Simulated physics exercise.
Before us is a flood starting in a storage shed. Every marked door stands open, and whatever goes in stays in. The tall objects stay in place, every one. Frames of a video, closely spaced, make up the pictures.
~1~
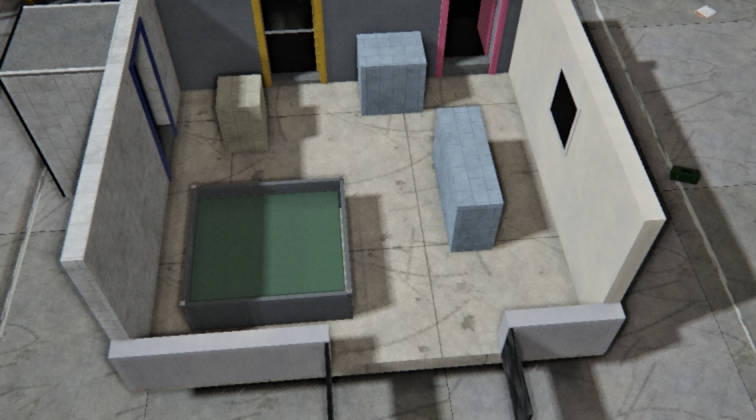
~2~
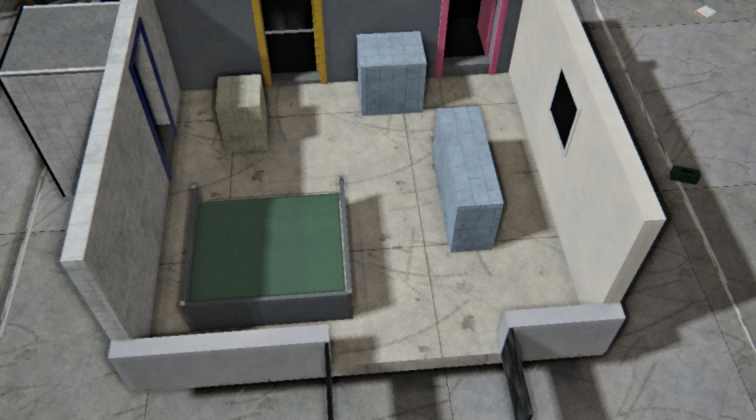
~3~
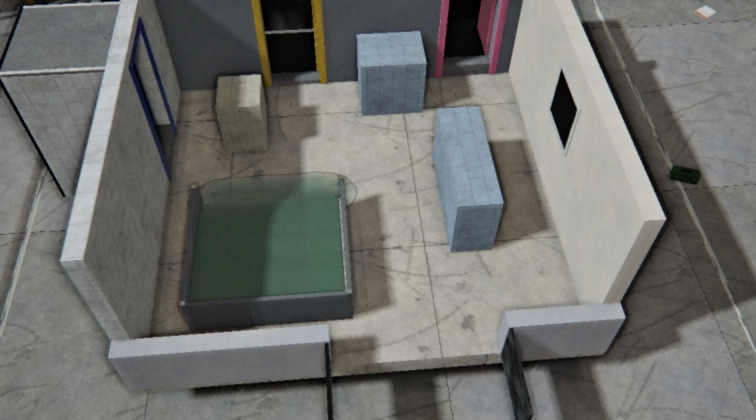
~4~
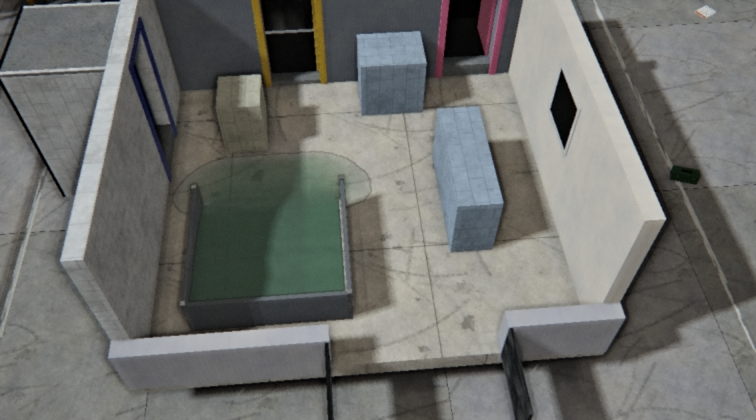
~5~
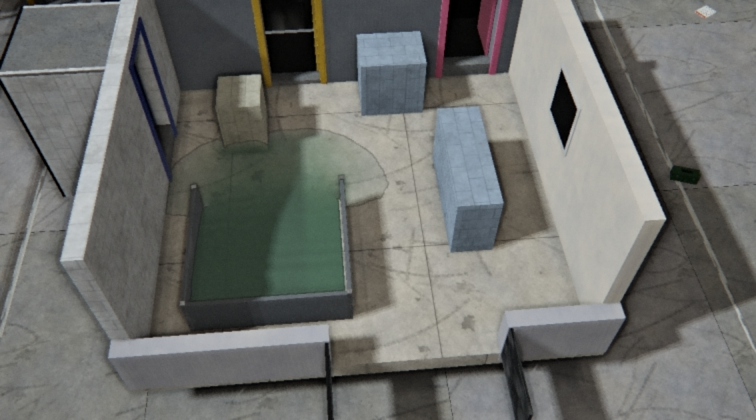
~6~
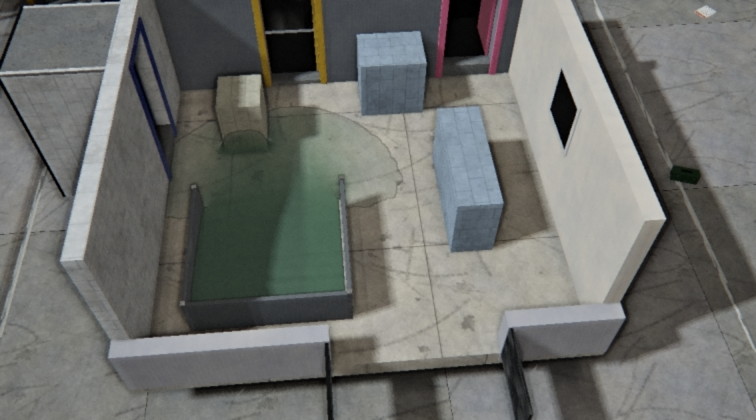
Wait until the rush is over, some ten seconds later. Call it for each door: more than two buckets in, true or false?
Blue door false, pink door false, yellow door true.
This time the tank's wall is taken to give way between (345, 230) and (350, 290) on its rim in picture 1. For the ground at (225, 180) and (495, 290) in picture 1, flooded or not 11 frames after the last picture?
Untouched, then soaked.
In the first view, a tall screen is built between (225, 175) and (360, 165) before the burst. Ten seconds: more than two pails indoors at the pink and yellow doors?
I'd say the pink door misses the limit and the yellow door misses the limit.
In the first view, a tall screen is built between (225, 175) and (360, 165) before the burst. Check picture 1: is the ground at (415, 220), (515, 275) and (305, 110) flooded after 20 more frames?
Soaked, untouched, soaked.
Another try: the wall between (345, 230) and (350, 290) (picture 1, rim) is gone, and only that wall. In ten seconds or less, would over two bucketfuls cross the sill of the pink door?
Here the pink door remains short.
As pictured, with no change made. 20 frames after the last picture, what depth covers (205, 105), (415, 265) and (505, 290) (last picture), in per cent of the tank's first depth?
The depth comes out near 35, 0 and 0 per cent.
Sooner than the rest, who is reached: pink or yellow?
My pick is the one in yellow.
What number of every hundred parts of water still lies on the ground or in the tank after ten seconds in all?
78 % or so.
A moment on, water covers 35 % of the floor; the blue door wet at the sill, nothing in, the pink door not reached, the yellow door over two buckets in.
Next, water covers 45 % of the floor; the blue door under two buckets in, the pink door wet at the sill, nothing in, the yellow door far over two buckets in.
Then, water covers 55 % of the floor; the blue door under two buckets in, the pink door wet at the sill, nothing in, the yellow door far over two buckets in.
Later, water covers 90 % of the floor; the blue door under two buckets in, the pink door wet at the sill, nothing in, the yellow door far over two buckets in.
In the end, water covers 100 % of the floor; the blue door under two buckets in, the pink door wet at the sill, nothing in, the yellow door far over two buckets in.
